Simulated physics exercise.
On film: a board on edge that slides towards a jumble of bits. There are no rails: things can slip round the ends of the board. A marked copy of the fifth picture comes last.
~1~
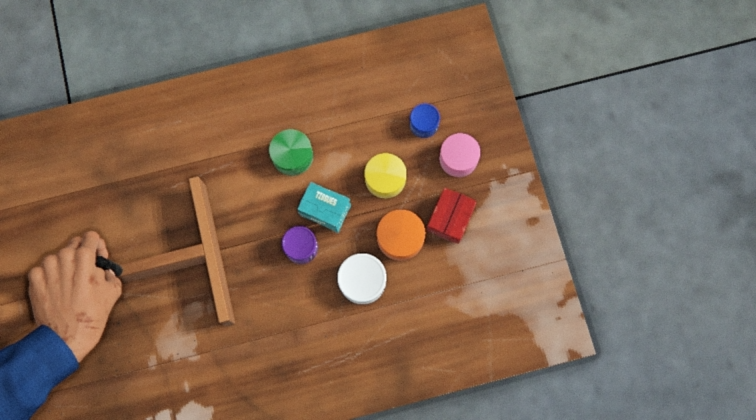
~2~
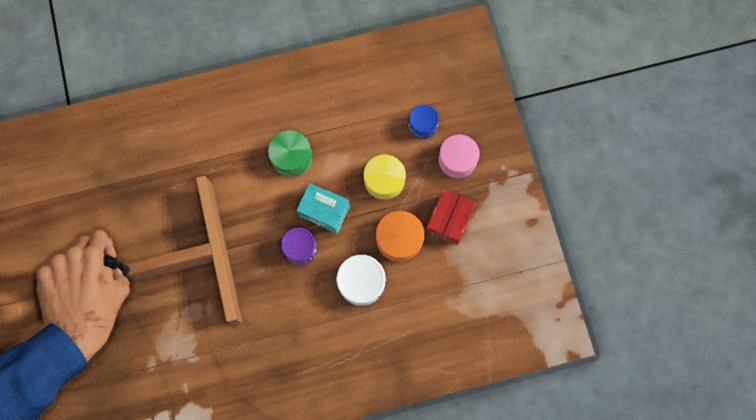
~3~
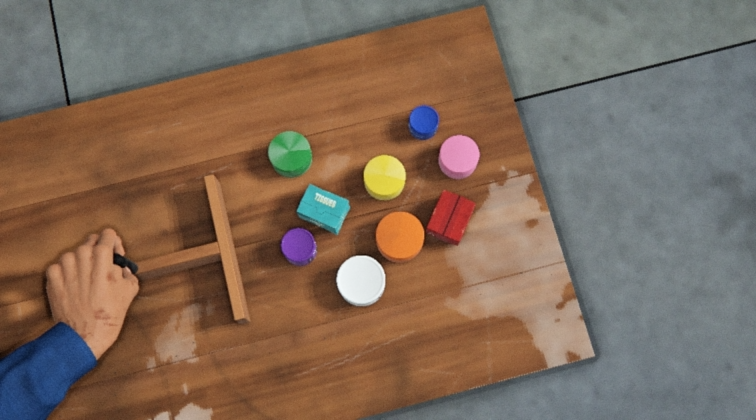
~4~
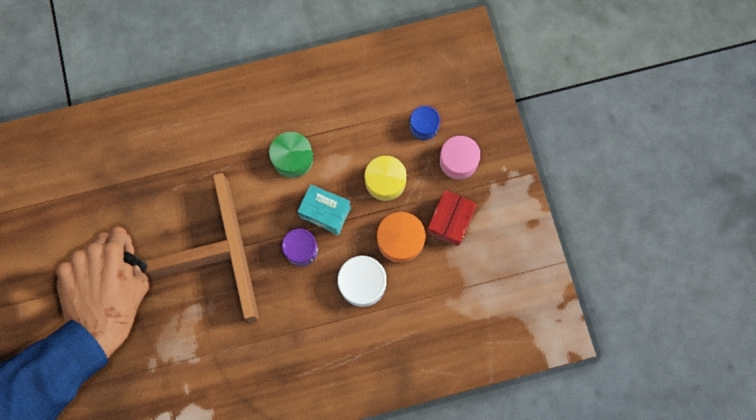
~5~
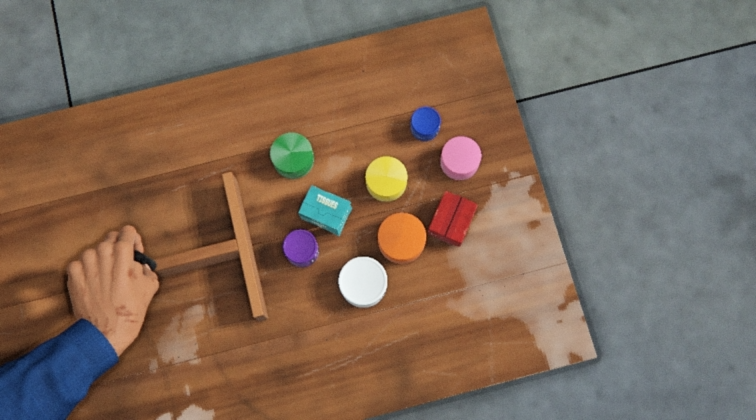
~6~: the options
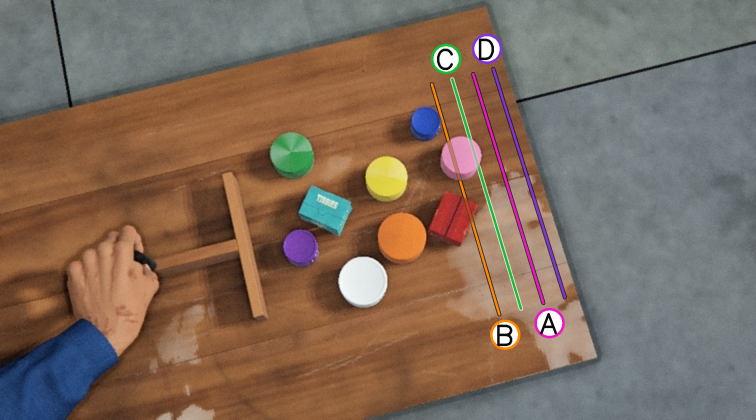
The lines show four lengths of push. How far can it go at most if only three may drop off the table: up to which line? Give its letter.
No fourth one falls up to A.
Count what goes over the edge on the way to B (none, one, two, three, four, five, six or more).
The count is none.
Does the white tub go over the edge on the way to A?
By then, no.
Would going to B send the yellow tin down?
By then, no.
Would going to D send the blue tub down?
No.
On the marked copy, A at (507, 184); B at (464, 195); C at (485, 190); D at (528, 179).
Taking A. A third of the way, board (338, 219); green tin (318, 137); white tub (383, 278).
Two thirds of the way, board (433, 195); red box (511, 184); pink pot (478, 150).
When it is over, board (507, 176); pink pot over the edge; red box over the edge; three fallen.
As for the rest, B is within the limit but short; C is within the limit but short; D drops six.
